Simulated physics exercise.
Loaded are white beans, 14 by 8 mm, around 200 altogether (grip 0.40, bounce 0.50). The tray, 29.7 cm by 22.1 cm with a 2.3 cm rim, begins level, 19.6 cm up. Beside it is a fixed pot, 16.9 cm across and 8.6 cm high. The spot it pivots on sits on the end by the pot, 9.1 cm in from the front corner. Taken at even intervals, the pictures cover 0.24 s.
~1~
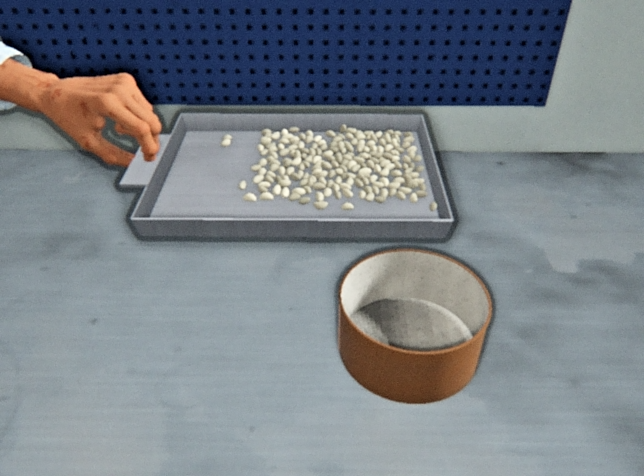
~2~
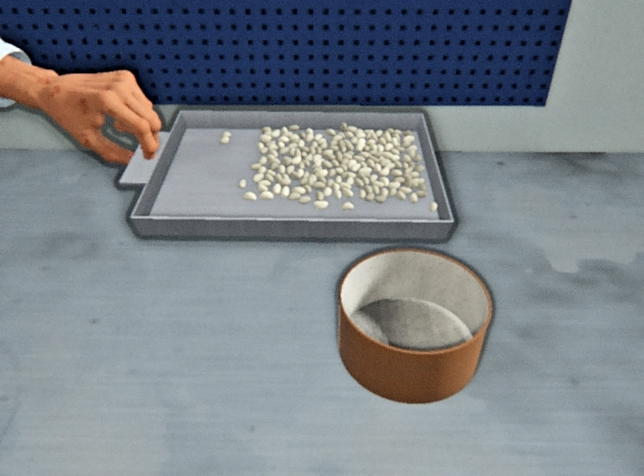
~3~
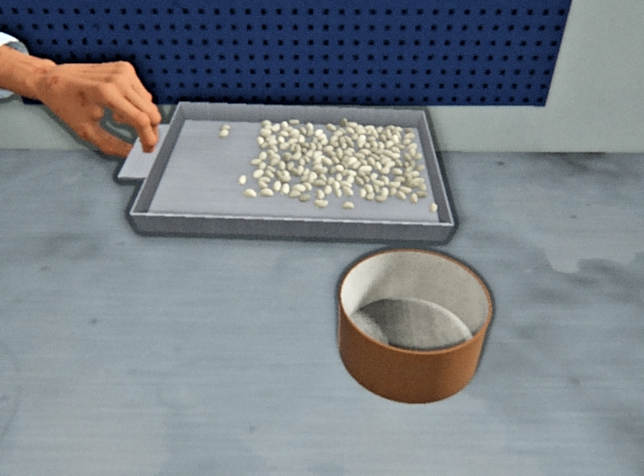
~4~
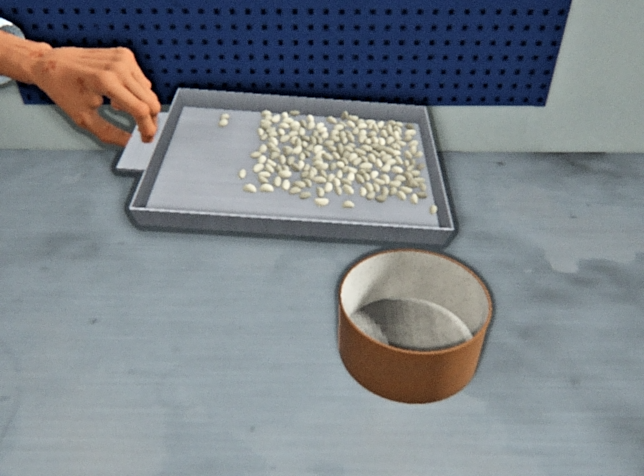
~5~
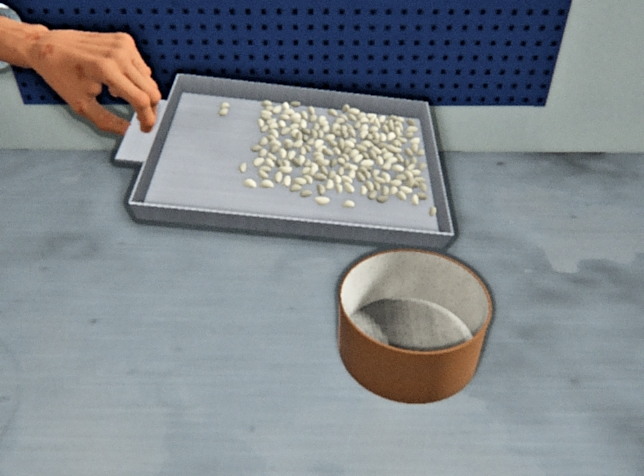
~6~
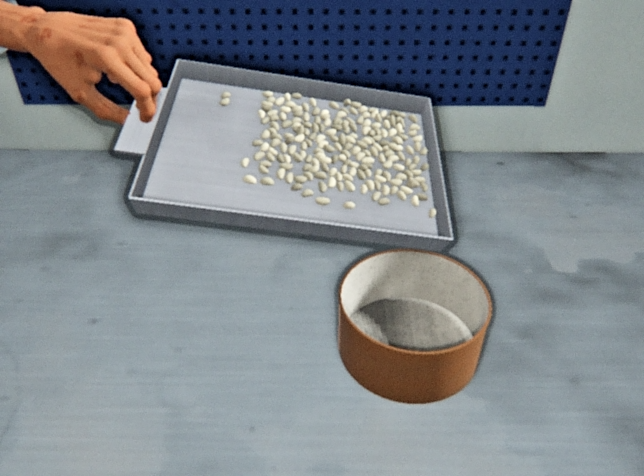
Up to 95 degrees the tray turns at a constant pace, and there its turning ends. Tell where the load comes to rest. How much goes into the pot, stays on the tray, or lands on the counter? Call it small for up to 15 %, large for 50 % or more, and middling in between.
Pot - large, left on the tray - small, counter - small.
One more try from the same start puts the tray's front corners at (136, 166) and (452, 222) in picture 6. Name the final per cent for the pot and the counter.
That works out as pot 65 and counter 30.
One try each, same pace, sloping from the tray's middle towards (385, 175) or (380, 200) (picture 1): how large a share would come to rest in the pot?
That would be close to 15 per cent and then close to 95 per cent.
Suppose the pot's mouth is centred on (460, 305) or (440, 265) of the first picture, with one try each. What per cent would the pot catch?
That gives roughly 90 per cent and then 45 per cent.
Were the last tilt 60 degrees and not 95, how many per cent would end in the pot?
Estimated share: About 35 %.
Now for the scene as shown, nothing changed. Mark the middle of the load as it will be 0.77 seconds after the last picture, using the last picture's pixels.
Near pixel (413, 257).
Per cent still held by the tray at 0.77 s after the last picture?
Load share: Around 70%.
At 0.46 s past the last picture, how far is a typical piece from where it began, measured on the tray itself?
Displacement on the tray: Roughly 9 cm.
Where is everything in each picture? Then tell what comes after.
Tray tilt 0 degrees, front corners at (137, 216) and (448, 218); middle of the pieces at (338, 158); pot at (414, 296), in the first frame.
Tray tilt 1 degrees, front corners at (137, 215) and (448, 219); middle of the pieces at (338, 157), in the second frame.
Tray tilt 3 degrees, front corners at (136, 211) and (448, 222), lowest corner right front; middle of the pieces at (339, 154), in the third frame.
Tray tilt 7 degrees, front corners at (136, 206) and (448, 226), lowest corner right front; middle of the pieces at (339, 149), in the fourth frame.
Tray tilt 11 degrees, front corners at (135, 200) and (448, 231), lowest corner right front; middle of the pieces at (337, 152), in the fifth frame.
Tray tilt 15 degrees, front corners at (135, 195) and (448, 235), lowest corner right front; middle of the pieces at (338, 148); pot at (414, 296), in the sixth frame.
Then, 0.46 s after the last picture, tilt 53 degrees; the tray holds 100 %, the pot 0 %.
Then, 0.77 s after the last picture, tilt 78 degrees; the tray holds 70 %, the pot 30 %.
Then, 1.18 s after the last picture, tilt 95 degrees; the tray holds 5 %, the pot 95 %.
In the end, pot 100 %, tray 0 %, counter 0 %.
